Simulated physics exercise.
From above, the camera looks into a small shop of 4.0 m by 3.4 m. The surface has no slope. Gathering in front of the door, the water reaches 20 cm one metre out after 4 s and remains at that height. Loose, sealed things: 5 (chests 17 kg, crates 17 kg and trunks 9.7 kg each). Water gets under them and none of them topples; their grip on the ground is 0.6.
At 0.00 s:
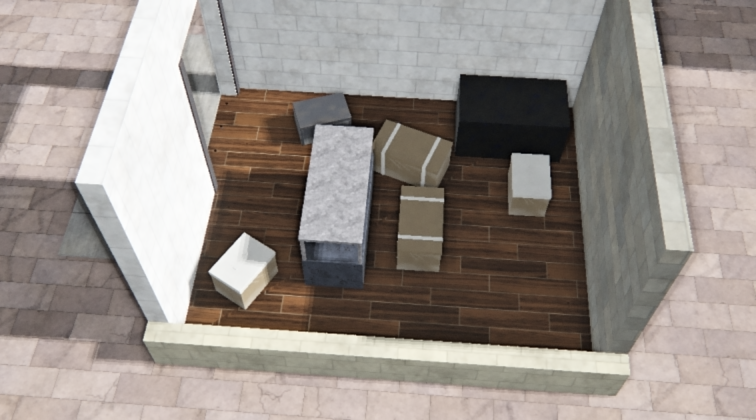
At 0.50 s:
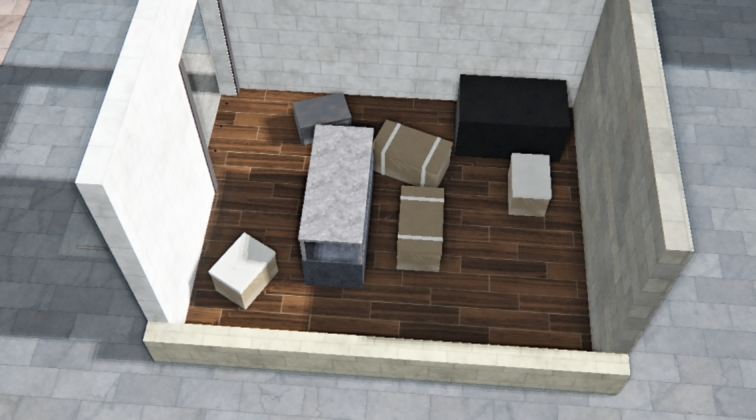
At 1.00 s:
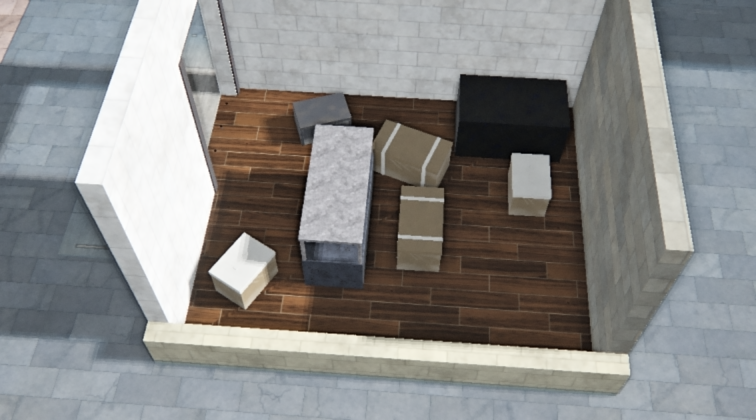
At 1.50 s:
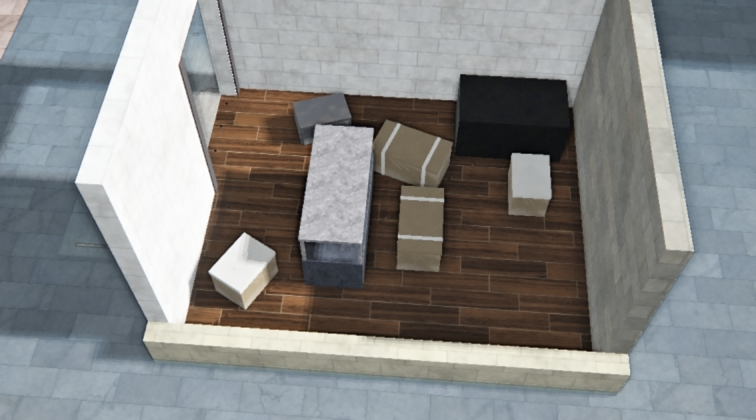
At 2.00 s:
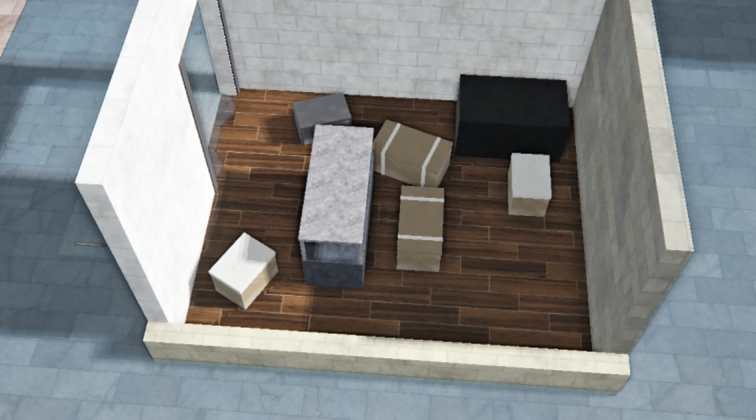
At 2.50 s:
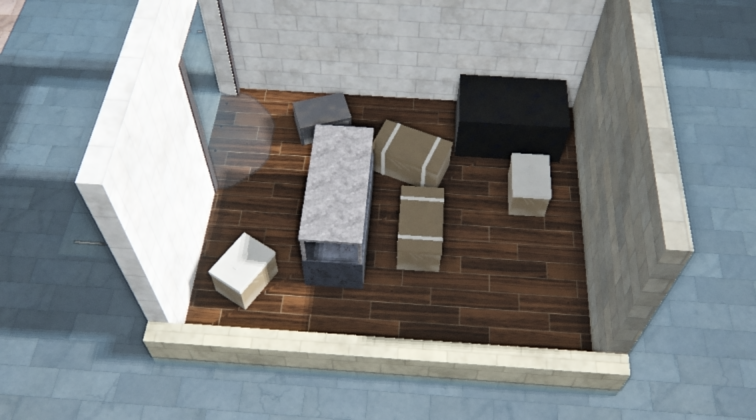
In the video, a roofless room with a wooden floor holds several boxes and blocks that stay still, while the paving outside turns from pinkish to blue-grey and a small translucent patch of water spreads inside the left doorway.
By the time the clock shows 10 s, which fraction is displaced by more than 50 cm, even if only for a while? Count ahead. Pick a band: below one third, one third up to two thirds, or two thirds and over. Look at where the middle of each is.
The share is one third up to two thirds.
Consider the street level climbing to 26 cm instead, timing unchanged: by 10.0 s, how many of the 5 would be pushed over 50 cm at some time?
In that case the number is 5.
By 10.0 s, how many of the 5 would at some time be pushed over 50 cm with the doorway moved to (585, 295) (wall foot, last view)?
3.
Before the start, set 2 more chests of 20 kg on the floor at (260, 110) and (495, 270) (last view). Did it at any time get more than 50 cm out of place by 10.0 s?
Order as asked: Farther and not as far.
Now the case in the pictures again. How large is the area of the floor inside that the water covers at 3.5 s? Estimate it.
Somewhere about 2.0 m2, give or take.
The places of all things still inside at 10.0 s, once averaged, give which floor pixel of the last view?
I'd put it close to (453, 281) in the last view.
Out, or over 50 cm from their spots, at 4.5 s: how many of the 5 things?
My count gives 0.
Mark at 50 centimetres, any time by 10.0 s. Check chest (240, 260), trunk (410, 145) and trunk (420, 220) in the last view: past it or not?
Taking them in turn, the first is within the limit, the second beyond the limit and the third beyond the limit.
After 3.5 s 0 of 5 are over 50 cm from their spots; 0 afloat.
After 4.5 s 0 of 5 are over 50 cm from their spots; 0 afloat.
After 7.0 s 2 of 5 are over 50 cm from their spots; 0 afloat.
After 10.0 s 3 of 5 are over 50 cm from their spots, and 3 have been at some point; 5 afloat.
